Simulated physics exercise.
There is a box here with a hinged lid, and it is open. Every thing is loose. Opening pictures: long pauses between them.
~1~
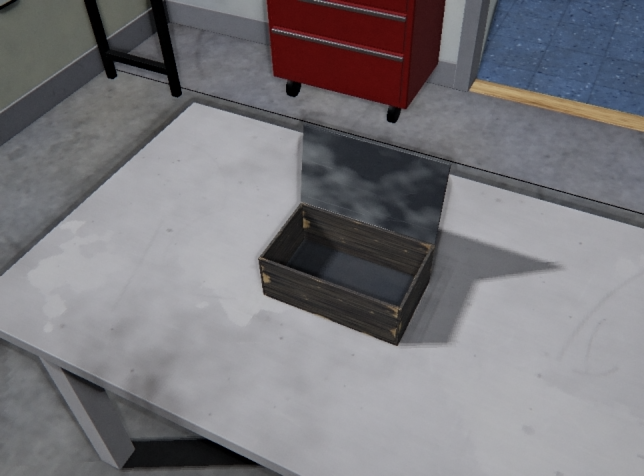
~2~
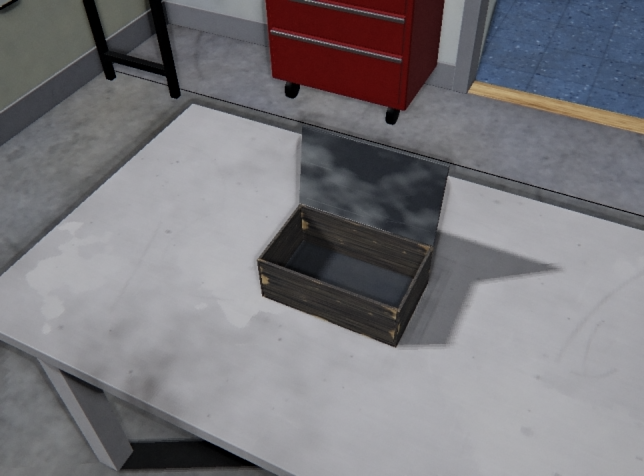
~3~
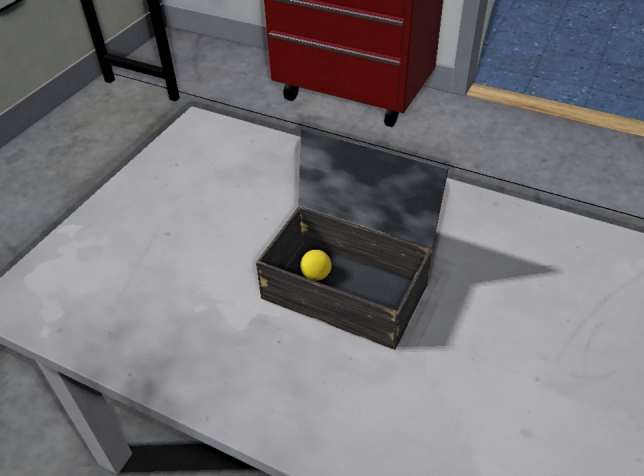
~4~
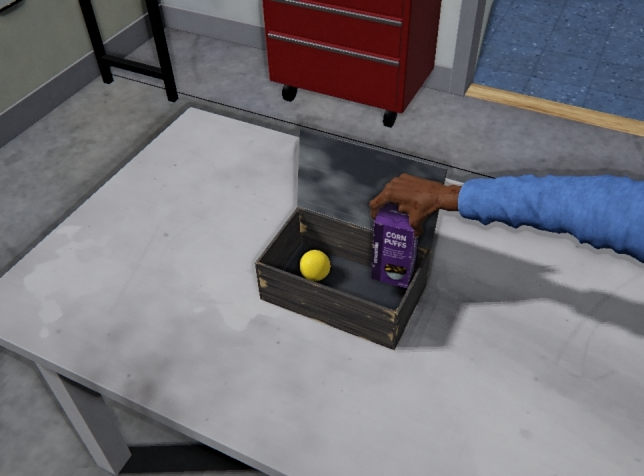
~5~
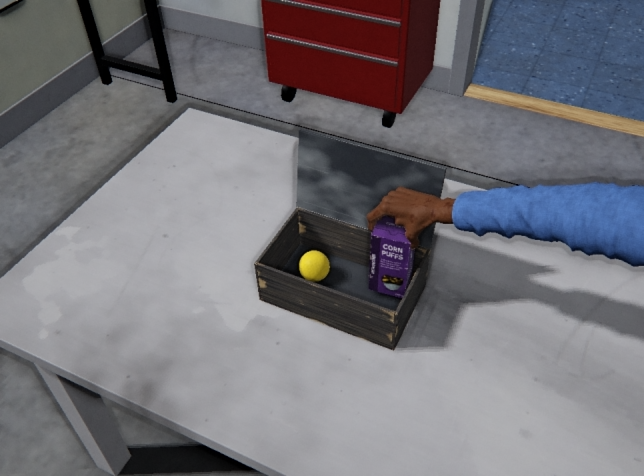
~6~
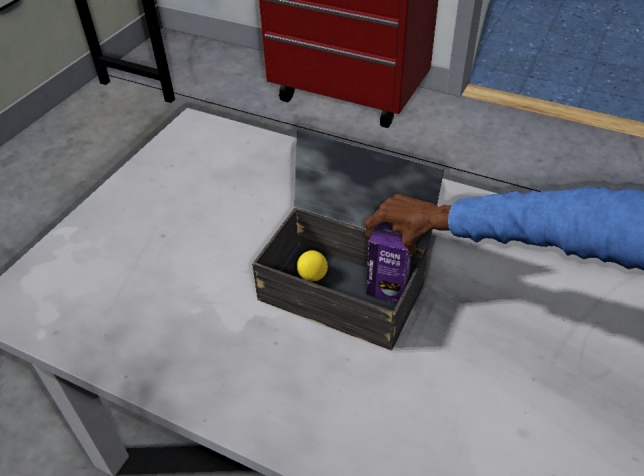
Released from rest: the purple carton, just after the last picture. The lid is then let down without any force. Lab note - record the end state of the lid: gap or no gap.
Watch - the lid never drops into place.
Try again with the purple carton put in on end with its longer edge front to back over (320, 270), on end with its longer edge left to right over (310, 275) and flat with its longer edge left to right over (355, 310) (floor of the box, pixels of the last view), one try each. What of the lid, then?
On try one it fits down fine; on try two it won't go down; on try three it fits down fine.
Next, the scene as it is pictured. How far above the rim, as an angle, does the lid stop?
About 20° above the rim.
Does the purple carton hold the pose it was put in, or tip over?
As it turns out, the purple carton changes its angle.
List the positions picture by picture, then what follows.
In the first picture, the last thing is not in view yet.
In the second picture, the last thing is not in view yet.
In the third picture, the last thing is not in view yet; yellow lemon (316, 265).
In the fourth picture, on its way; purple carton (395, 246); yellow lemon (315, 266).
In the fifth picture, on its way; purple carton (392, 258); yellow lemon (314, 266).
In the sixth picture, in place under the hand; purple carton (390, 264); yellow lemon (312, 266).
Then, 1.30 s after the last picture, lid 79° above the rim.
Then, 1.90 s after the last picture, lid 47° above the rim; purple carton tipped 14° from how it was near (386, 271).
Then, 2.20 s after the last picture, lid 21° above the rim; purple carton tipped 41° from how it was near (378, 287).
At rest, lid 21° above the rim; tipped over in the box, purple carton; yellow lemon in place. Seen from the same camera at the end, purple carton near (378, 287).
